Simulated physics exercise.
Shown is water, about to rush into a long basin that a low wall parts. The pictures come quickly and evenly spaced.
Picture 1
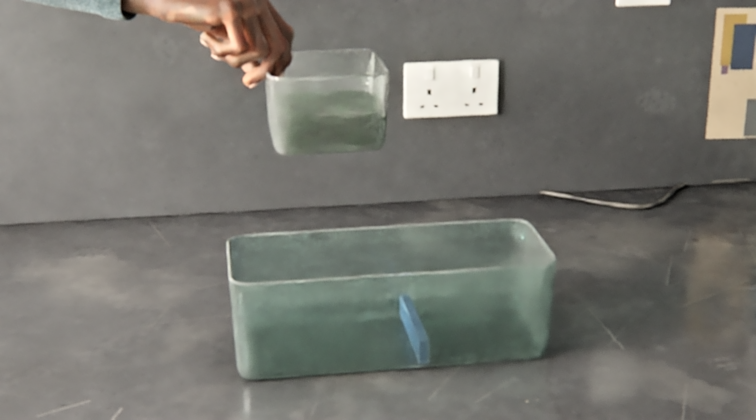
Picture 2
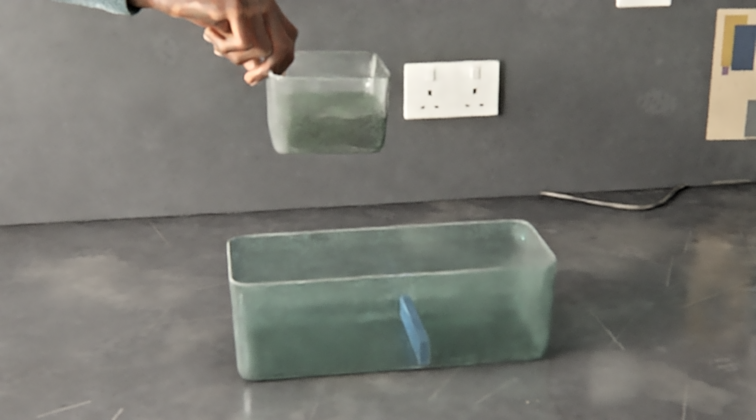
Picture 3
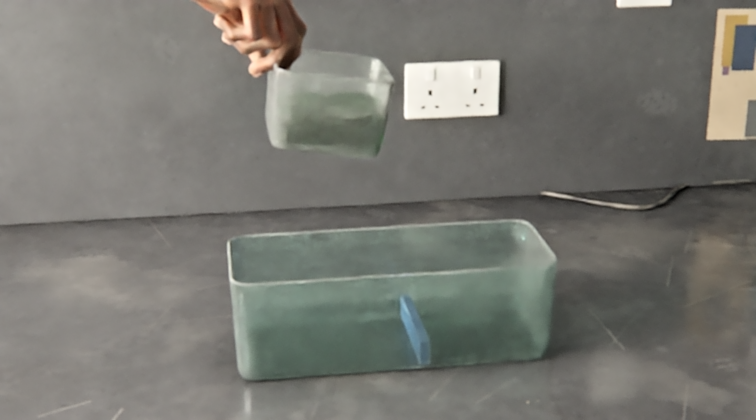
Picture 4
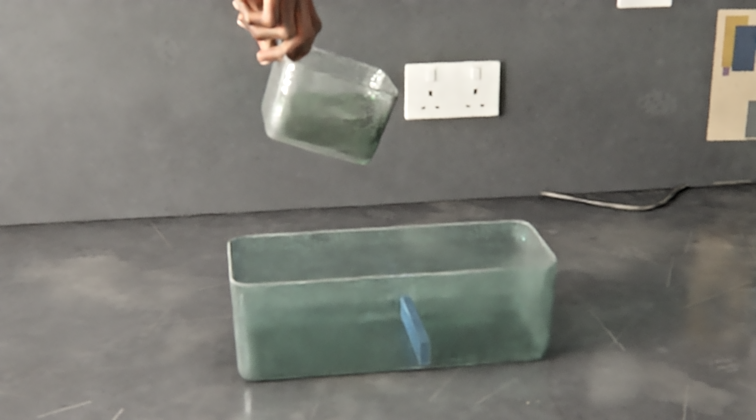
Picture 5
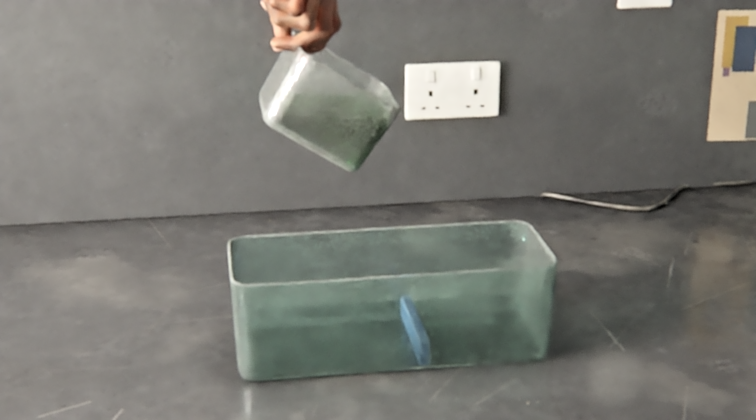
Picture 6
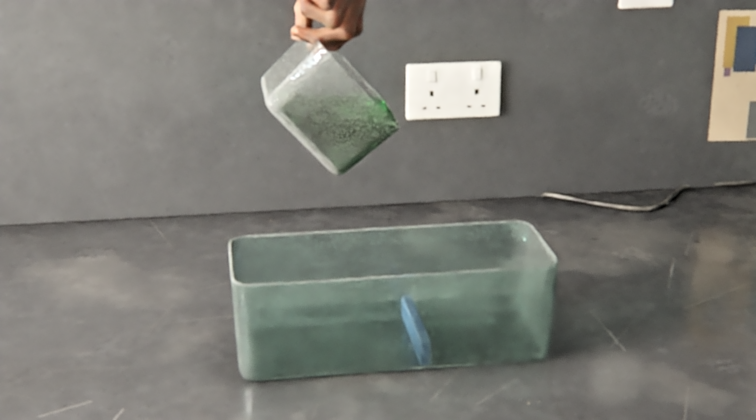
A hand tilts a small clear container of greenish water rightward above a long glass basin.
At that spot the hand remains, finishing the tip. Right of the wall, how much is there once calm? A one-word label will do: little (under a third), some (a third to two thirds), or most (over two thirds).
Most.
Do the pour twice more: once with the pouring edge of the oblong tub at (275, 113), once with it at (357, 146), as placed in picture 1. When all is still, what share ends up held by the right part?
The first start gives some 15 %, the second some 10 %.
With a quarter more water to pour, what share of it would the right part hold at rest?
Some 75 parts in a hundred.
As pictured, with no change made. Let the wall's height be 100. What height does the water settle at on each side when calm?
On the left roughly 10, on the right roughly 70.
A moment on, the oblong tub is tipped on its side and 34 per cent is still to pour, 0 is left of the wall and 23 right of it.
Next, the oblong tub is tipped right over and 9 per cent is still to pour, 15 is left of the wall and 60 right of it.
Then the oblong tub is tipped right over and 0 per cent is still to pour, 17 is left of the wall and 78 right of it.
Later the oblong tub is tipped right over and 0 per cent is still to pour, 18 is left of the wall and 81 right of it.
At rest 18 per cent lies left of the wall, 80 right of it and 1 outside.
